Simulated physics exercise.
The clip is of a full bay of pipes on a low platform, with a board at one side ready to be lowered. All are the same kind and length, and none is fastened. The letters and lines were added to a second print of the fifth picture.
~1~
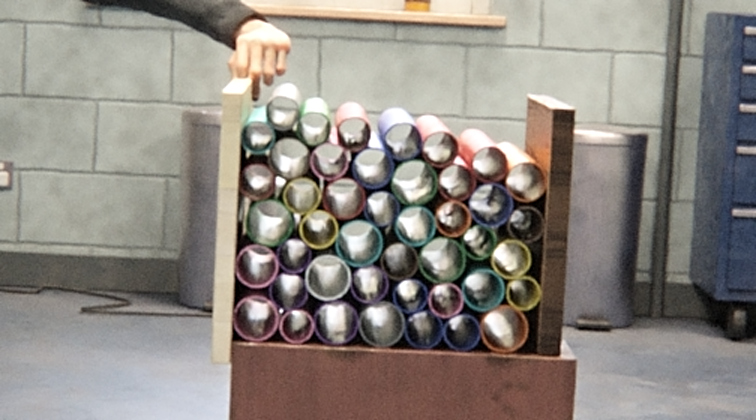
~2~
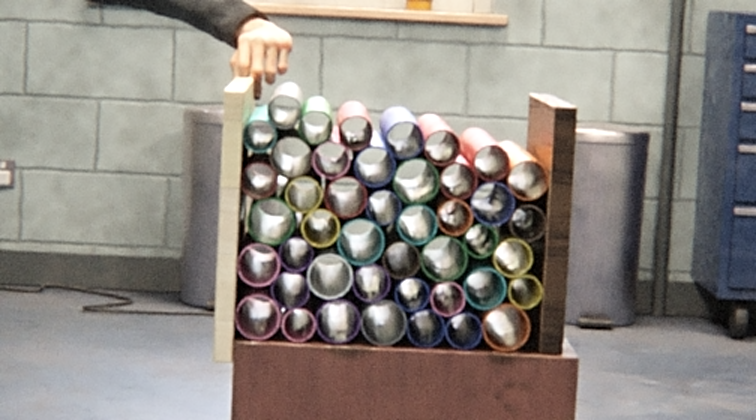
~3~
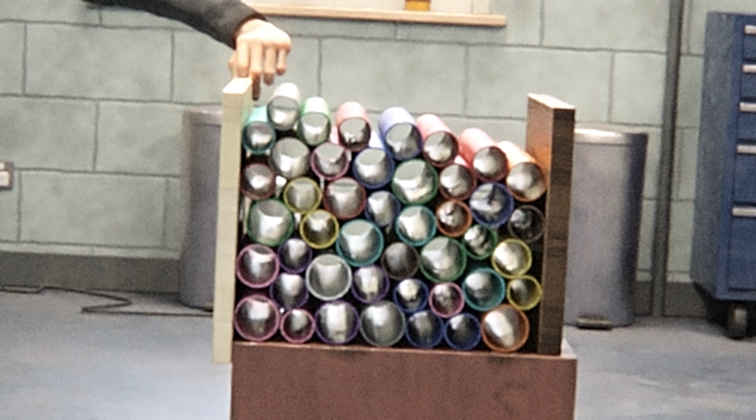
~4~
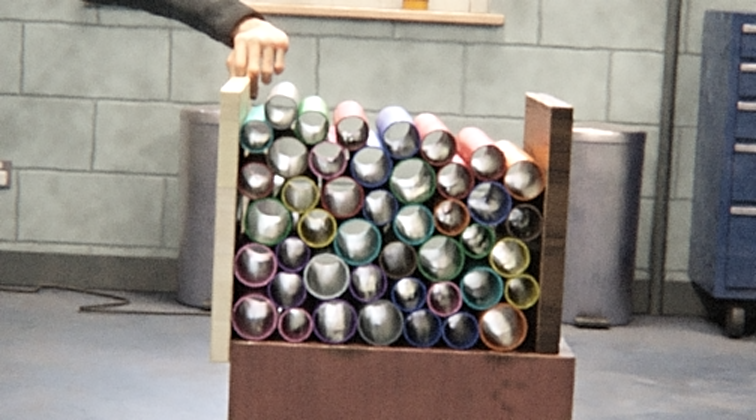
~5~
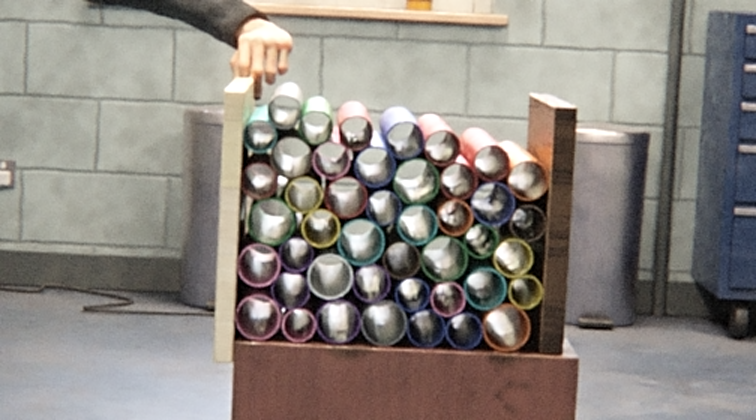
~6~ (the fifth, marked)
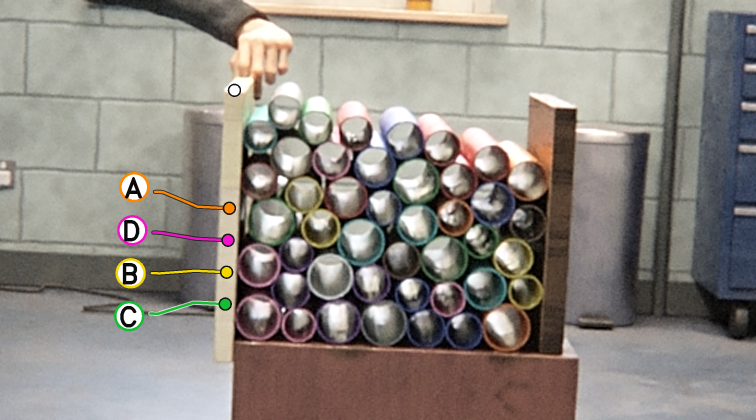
A hand rested on top of the left side board beside a tall stack of colourful pipes on a low platform, and apart from a slight shake of the view, nothing really moved.
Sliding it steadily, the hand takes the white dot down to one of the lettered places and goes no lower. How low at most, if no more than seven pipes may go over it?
It can be let down to D.
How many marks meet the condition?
Two of them.
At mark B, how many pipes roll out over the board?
It comes to nine.
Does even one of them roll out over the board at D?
At D: Yes.
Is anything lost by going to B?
Yes, at B.
On the marked copy, A at (229, 208); B at (227, 272); C at (225, 304); D at (228, 240); the white dot at (234, 90).
Following D. Soon after the start, top of the board (242, 158).
Later, top of the board (239, 236).
In the end, top of the board (239, 239), five out over the board.
As for the rest, A five out over the board; B more than seven out over the board; C more than seven out over the board.
